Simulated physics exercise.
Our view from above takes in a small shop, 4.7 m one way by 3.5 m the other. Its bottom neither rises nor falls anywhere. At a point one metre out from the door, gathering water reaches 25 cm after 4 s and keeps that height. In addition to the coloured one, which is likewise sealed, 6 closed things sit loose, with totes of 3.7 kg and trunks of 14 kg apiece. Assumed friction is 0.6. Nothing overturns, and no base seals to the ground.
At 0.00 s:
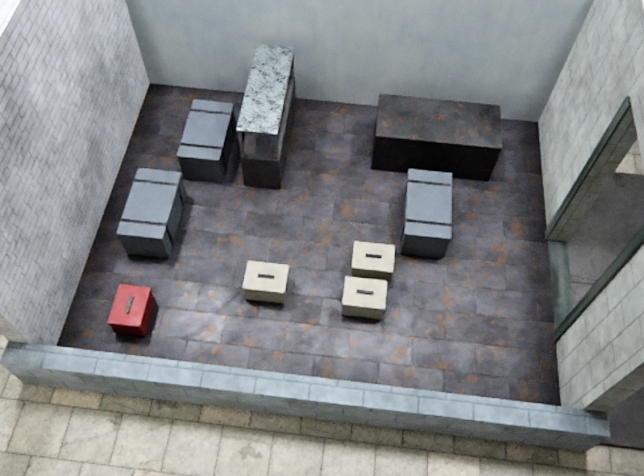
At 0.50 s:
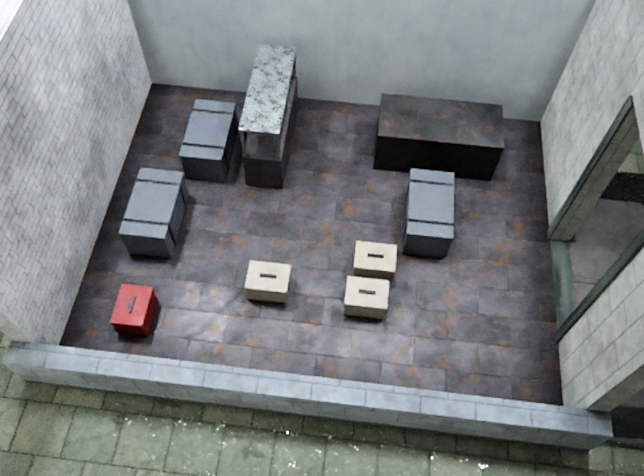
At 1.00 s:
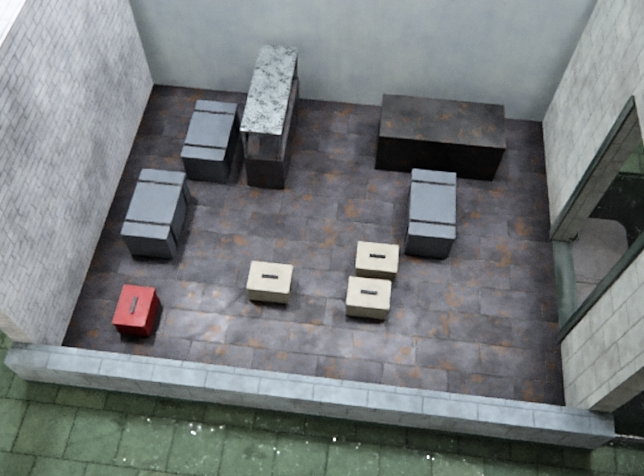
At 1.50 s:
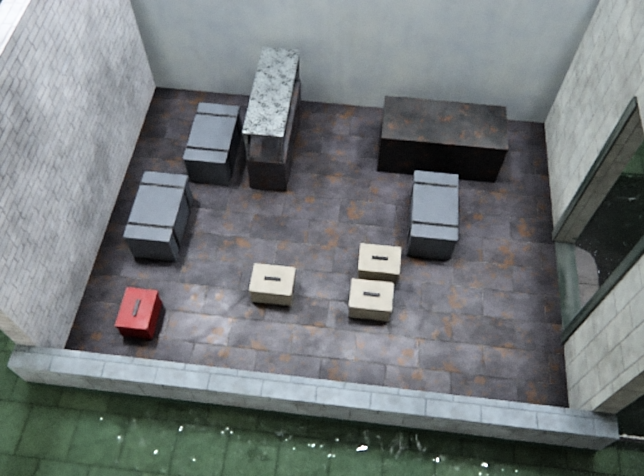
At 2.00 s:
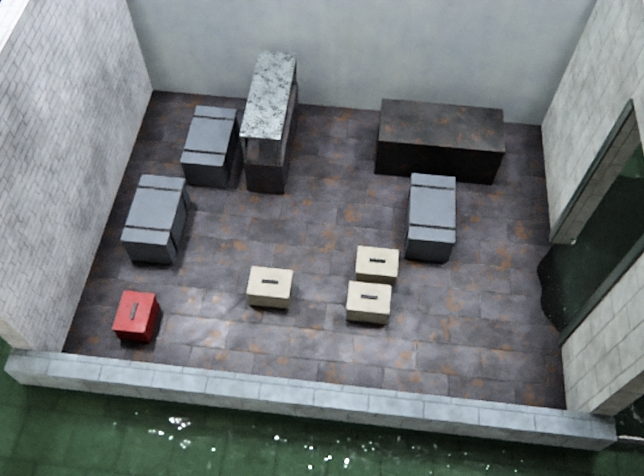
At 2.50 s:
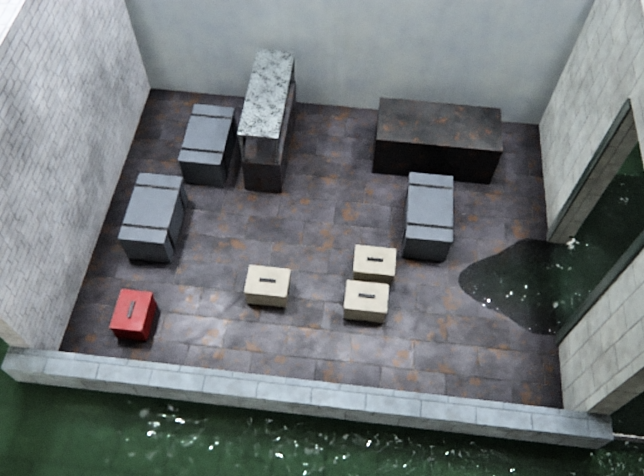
Small walled shop with a red tote, pale totes and grey trunks staying still as green water floods outside, then enters the doorway.
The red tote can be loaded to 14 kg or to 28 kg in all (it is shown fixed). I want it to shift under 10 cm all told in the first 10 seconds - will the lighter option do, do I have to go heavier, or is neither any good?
You have to go heavier.
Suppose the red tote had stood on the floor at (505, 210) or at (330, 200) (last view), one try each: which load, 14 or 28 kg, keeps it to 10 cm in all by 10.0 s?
The first time the lesser option suffices; the second time the greater option is needed.
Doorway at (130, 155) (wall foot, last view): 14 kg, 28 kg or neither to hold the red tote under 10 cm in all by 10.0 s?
Outcome - the lighter pick works.
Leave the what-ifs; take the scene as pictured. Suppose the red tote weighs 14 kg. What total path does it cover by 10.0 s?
Total path: Approx. 60 cm.
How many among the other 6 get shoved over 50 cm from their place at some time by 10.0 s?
That adds up to 5.
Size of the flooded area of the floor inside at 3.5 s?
Flooded: Near 3.0 m2.
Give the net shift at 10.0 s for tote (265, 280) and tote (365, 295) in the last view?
One is off by 150 cm, the other by 150 cm, in the order asked.
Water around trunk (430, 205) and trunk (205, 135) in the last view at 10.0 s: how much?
About 8 and 12 cm.
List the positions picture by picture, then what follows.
The red tote at (129, 305) rests on the ground; water covers 0.0 m2; 0 of 7 have shifted, in the first picture.
The red tote at (132, 305) rests on the ground; water covers 0.0 m2; 0 of 7 have shifted, in the second picture.
The red tote at (134, 305), on the bottom; 0.0 m2 under water; 0 of 7 have shifted, in the third picture.
The red tote at (136, 308), on the bottom; 0.0 m2 under water; 0 of 7 have shifted, in the fourth picture.
The red tote at (134, 311) rests on the ground; water covers 0.1 m2; 0 of 7 have shifted, in the fifth picture.
The red tote at (131, 310) rests on the ground; water covers 0.6 m2; 0 of 7 have shifted, in the sixth picture.
After 3.5 s the red tote would be 0 cm from its start with 14 kg and 0 cm from its start with 28 kg; 0 cm of water round it then.
After 4.5 s the red tote would be 0 cm from its start with 14 kg and 0 cm from its start with 28 kg; 0 cm of water round it then.
After 7.0 s the red tote would be 12 cm from its start with 14 kg and 0 cm from its start with 28 kg; 7 cm of water round it then.
After 10.0 s the red tote would be 45 cm from its start with 14 kg and 0 cm from its start with 28 kg; 14 cm of water round it then.
